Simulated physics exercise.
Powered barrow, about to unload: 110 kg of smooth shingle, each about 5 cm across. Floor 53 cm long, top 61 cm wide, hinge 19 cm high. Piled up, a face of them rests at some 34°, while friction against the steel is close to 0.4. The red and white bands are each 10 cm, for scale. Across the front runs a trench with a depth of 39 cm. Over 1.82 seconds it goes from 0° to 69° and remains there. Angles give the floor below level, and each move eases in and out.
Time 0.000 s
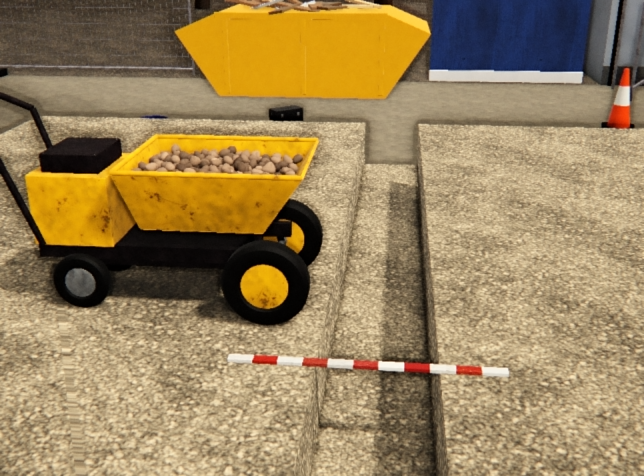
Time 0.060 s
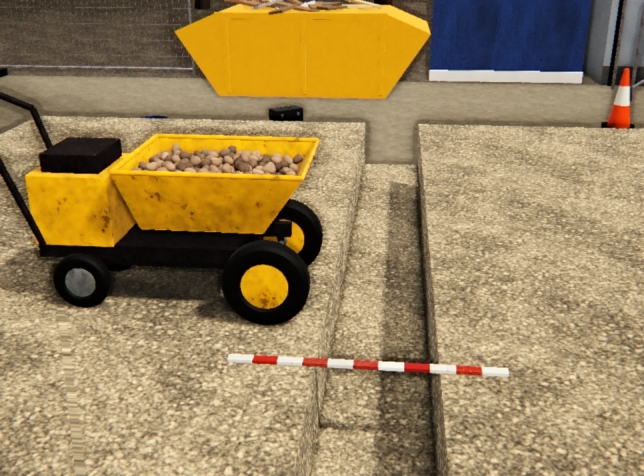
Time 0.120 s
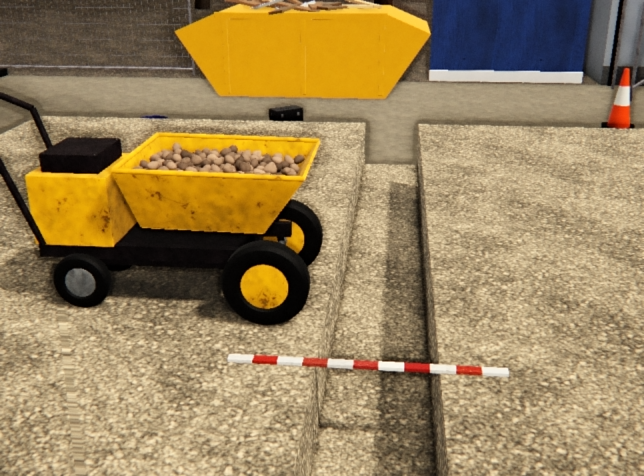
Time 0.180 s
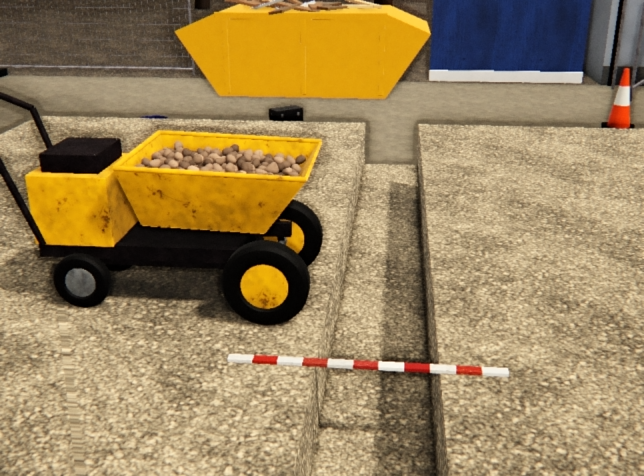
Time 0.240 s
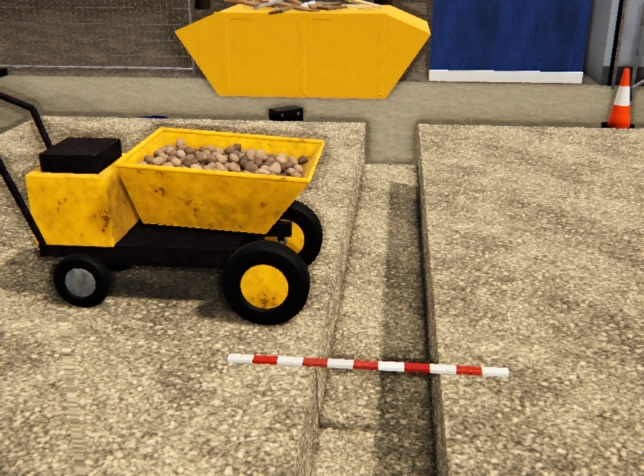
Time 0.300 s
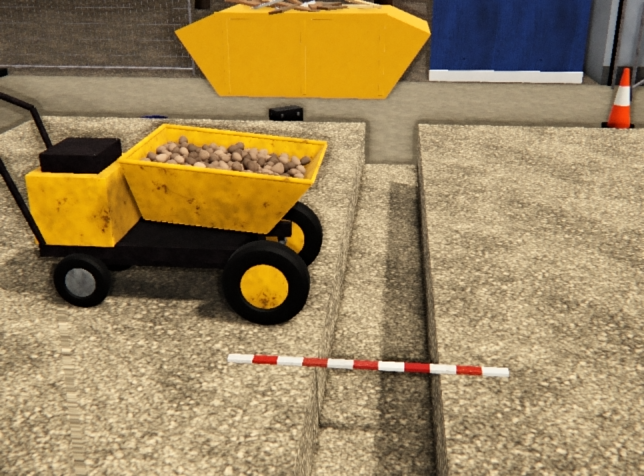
The yellow tray of stones on a small wheeled machine tilts very slightly to the right.
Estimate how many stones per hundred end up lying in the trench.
74 %.
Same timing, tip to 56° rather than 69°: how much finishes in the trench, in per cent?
Then close to 50 per cent.
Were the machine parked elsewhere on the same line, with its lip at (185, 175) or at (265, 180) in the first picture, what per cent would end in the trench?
The first start gives about 70 per cent, the second about 100.
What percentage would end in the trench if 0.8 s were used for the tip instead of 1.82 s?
Then some 55 per cent would.
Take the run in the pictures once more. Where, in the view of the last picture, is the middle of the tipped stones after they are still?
I'd put it close to (410, 359).
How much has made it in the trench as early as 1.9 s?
About 35%.
After 1.4 s the floor is at 58°; 98 % in the tray, 2 % in the trench; the foremost stones are at (407, 261).
After 1.9 s the floor is at 69°; 45 % in the tray, 36 % in the trench, 19 % past the trench; the foremost stones are at (525, 299).
After 2.3 s the floor is at 69°; 21 % in the tray, 53 % in the trench, 27 % past the trench; the foremost stones are at (582, 298).
After 4.2 s the floor is at 69°; 0 % in the tray, 74 % in the trench, 26 % past the trench; the foremost stones are at (598, 291).
